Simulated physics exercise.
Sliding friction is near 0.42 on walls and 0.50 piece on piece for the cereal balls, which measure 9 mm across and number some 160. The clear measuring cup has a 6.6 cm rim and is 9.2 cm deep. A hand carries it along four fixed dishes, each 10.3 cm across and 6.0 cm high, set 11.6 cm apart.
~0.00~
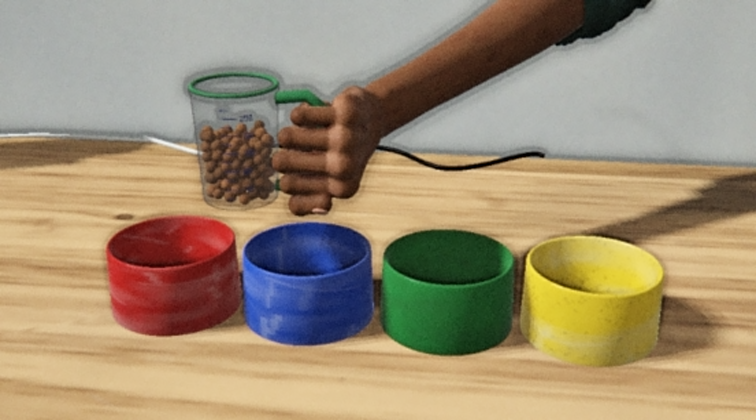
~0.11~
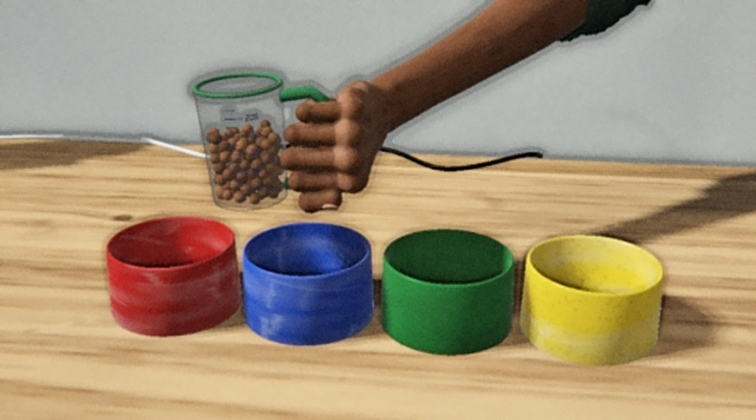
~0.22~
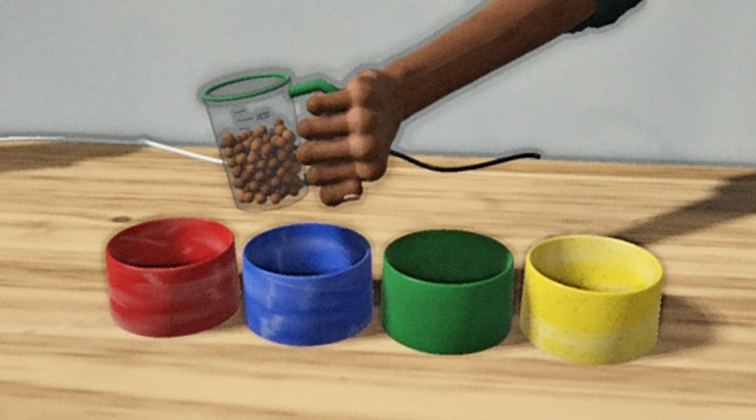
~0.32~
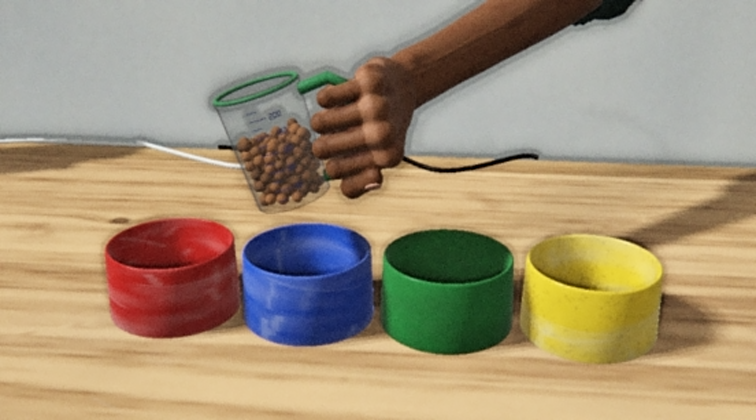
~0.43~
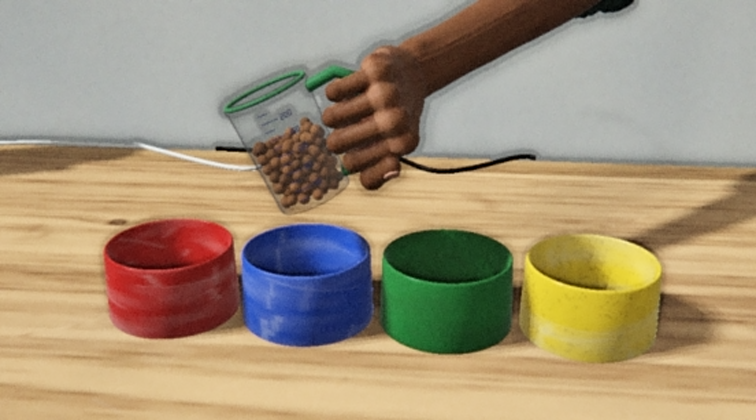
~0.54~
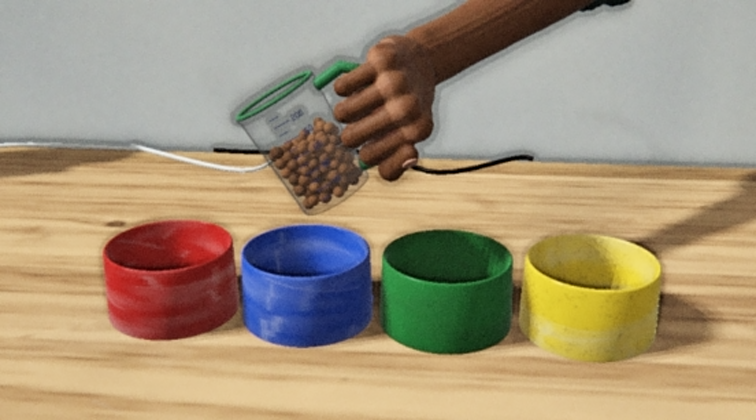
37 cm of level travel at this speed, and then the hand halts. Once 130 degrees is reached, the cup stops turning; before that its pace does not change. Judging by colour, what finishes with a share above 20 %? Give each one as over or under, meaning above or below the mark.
Red dish: Under, blue dish: Under, green dish: Over, yellow dish: Under, counter: Under.
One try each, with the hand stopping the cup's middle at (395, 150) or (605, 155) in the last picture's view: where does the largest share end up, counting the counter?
Blue; green.
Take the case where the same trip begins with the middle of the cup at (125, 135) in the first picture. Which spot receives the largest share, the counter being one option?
Most of it lands at blue.
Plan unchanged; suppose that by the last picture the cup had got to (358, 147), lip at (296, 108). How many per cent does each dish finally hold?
Dish by dish: Red 0 per cent, blue 0 per cent, green 0 per cent, yellow 100 per cent.
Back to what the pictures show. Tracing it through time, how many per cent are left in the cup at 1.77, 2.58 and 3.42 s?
Approx. 95 / 0 / 0 percent.
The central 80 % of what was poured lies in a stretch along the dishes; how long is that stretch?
I'd put it near 6 cm.
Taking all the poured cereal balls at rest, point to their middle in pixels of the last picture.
Look around (446, 301) in the last picture.
Then, at 1.77 s, tilt 110 degrees; cup holds 95 %, green 5 %.
After 2.58 s, tilt 130 degrees; cup holds 0 %, green 100 %.
After 3.42 s, tilt 130 degrees; cup holds 0 %, green 100 %.
In the end, at 3.7 s, red 0 %, blue 0 %, green 100 %, yellow 0 %, counter 0 %.
